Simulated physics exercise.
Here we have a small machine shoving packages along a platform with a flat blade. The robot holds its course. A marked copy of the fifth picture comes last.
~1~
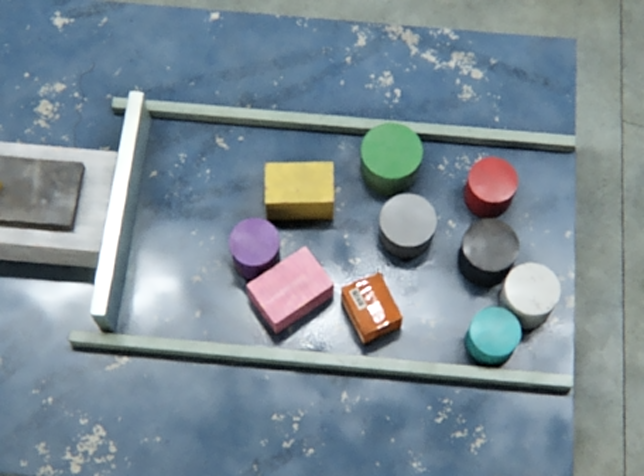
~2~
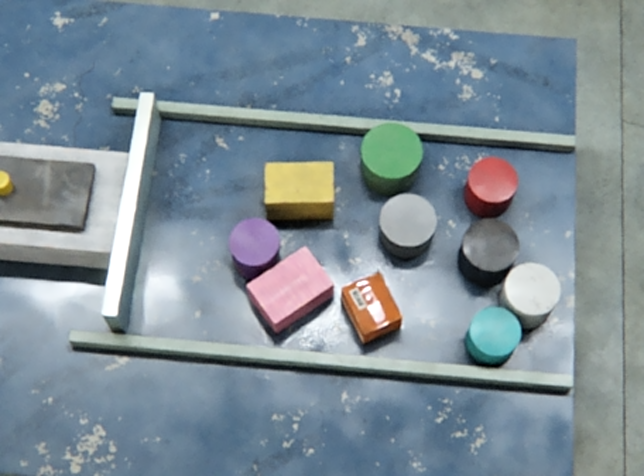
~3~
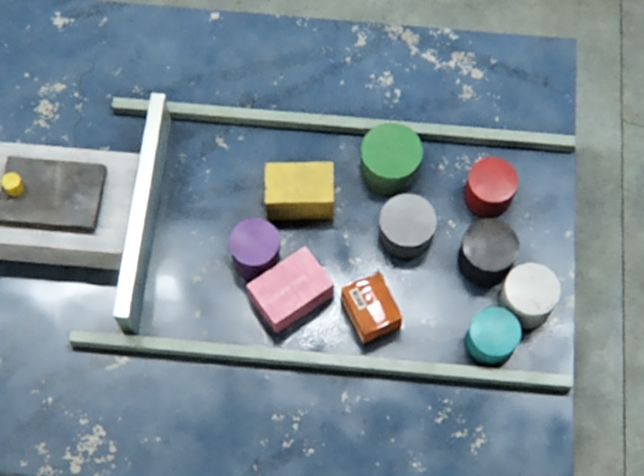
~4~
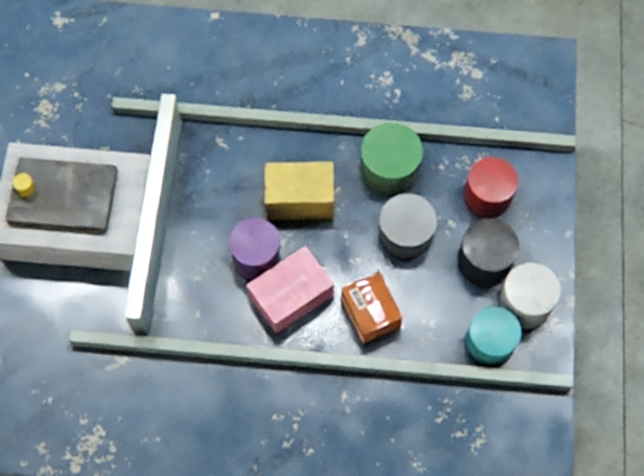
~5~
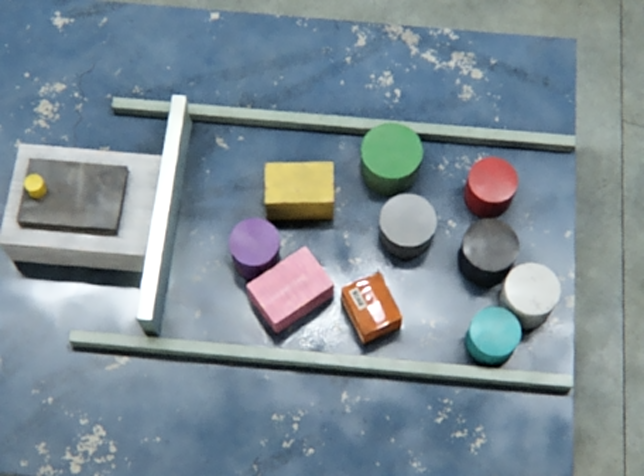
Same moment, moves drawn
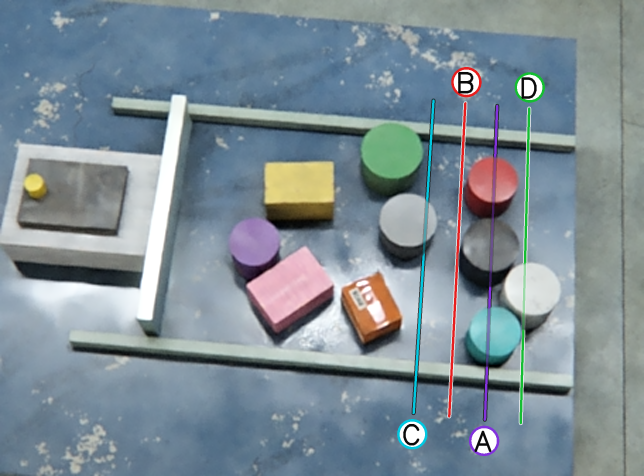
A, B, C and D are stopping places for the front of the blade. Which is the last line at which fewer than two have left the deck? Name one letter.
It can go as far as C.
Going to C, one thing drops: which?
It is the white canister.
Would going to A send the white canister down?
Yes.
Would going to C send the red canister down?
No.
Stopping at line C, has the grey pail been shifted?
Yes.
On the marked copy, A at (491, 254); B at (458, 251); C at (424, 248); D at (525, 257).
Following C. Soon after the start, robot (173, 203); pink crate (300, 291); purple pail (288, 239).
Later, robot (268, 212); white canister (535, 301); black canister (504, 257).
In the end, robot (340, 218); white canister over the edge; black canister (572, 254); one fallen.
As for the rest, A drops six; B drops three; D drops six.
